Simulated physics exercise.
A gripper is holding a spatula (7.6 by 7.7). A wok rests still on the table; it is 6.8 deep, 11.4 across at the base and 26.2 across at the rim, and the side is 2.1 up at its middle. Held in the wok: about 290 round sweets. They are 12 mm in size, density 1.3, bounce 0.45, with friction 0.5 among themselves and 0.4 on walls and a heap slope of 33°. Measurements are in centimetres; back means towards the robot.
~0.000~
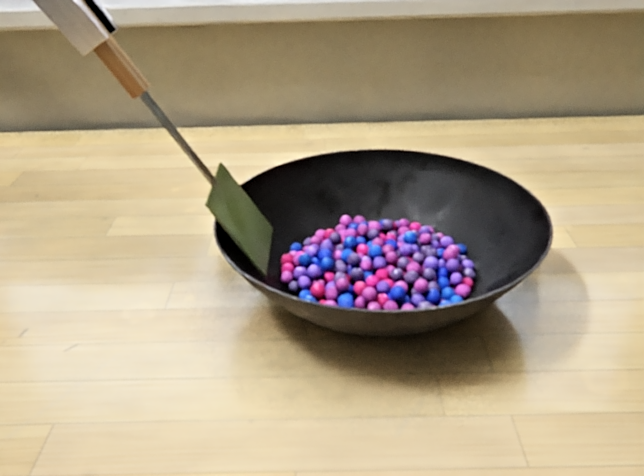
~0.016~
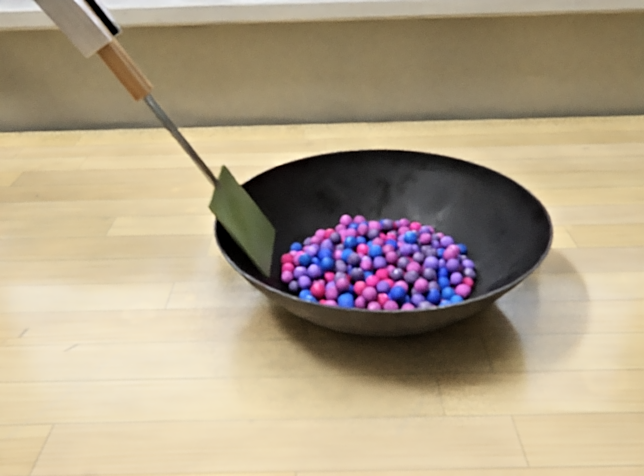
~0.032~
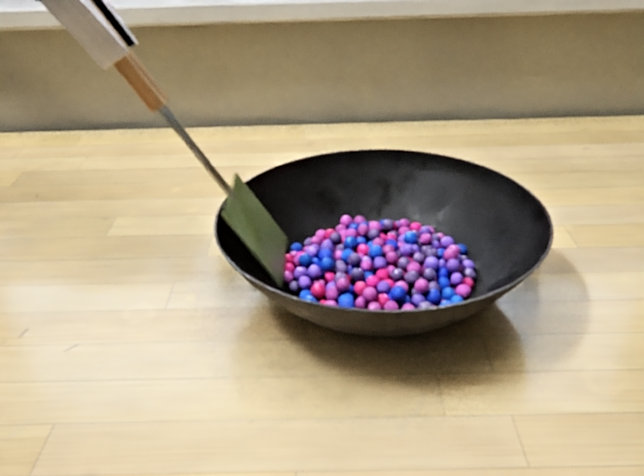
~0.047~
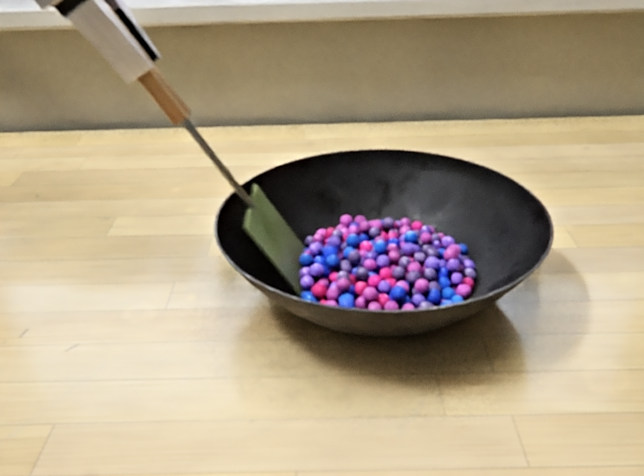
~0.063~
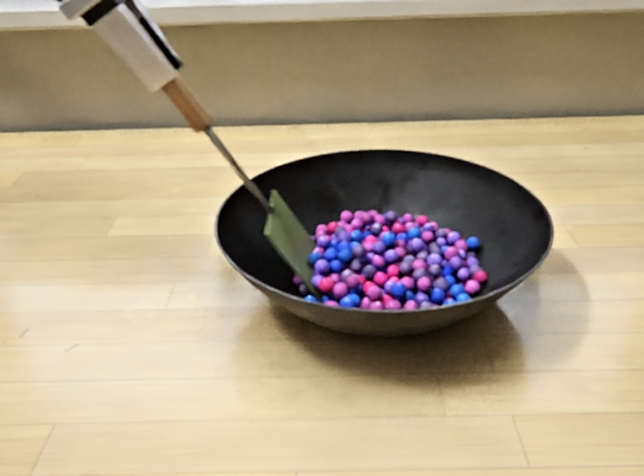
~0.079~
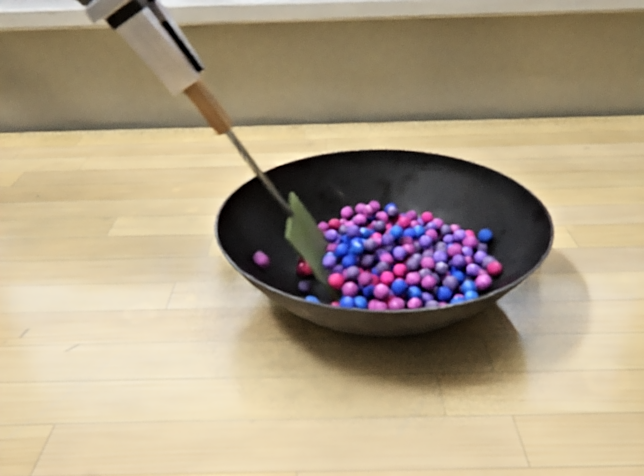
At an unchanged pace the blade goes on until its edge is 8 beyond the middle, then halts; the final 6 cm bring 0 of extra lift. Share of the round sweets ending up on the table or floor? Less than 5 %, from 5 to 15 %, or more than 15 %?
More than 15 %.
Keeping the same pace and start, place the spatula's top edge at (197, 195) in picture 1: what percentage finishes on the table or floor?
I'd estimate around 25 per cent.
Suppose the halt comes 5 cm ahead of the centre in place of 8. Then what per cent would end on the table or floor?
With that change, I'd expect about 5 per cent.
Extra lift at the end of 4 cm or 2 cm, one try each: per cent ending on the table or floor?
Roughly 30 % and then 35 %.
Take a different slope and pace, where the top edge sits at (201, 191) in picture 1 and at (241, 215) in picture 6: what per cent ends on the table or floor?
It comes to something like 5 %, give or take.
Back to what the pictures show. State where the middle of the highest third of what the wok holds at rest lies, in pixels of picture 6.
Near (486, 245).
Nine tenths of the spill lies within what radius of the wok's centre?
About 35 cm.
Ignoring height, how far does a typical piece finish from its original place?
Somewhere about 9 centimetres, I'd say.
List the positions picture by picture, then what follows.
In the first picture, spatula top edge at (213, 182), sloping 59°; upper third of the load around (380, 261), from x 285 to 470, top at y 220; 292 in the wok.
In the second picture, spatula top edge at (216, 184), sloping 59°; upper third of the load around (380, 261), from x 285 to 470, top at y 220.
In the third picture, spatula top edge at (230, 193), sloping 59°; upper third of the load around (380, 261), from x 290 to 470, top at y 220.
In the fourth picture, spatula top edge at (250, 204), sloping 59°; upper third of the load around (381, 257), from x 295 to 470, top at y 220.
In the fifth picture, spatula top edge at (270, 211), sloping 59°; upper third of the load around (389, 254), from x 300 to 480, top at y 215.
In the sixth picture, spatula top edge at (290, 214), sloping 59°; upper third of the load around (396, 251), from x 260 to 495, top at y 205; 292 in the wok.
By 0.12 s, sloping 59°, highest piece 10 above the table; 291 in the wok, 1 on the blade or in flight.
By 0.16 s, sloping 59°, highest piece 14 above the table; 291 in the wok, 1 on the blade or in flight.
By 0.38 s, sloping 59°, highest piece 13 above the table; 199 in the wok, 26 on the table or floor, 67 on the blade or in flight.
By 1.43 s, sloping 59°, highest piece 6 above the table; 198 in the wok, 94 on the table or floor.
Final count, 198 in the wok, 94 on the table or floor. That is 32 % on the table or floor.
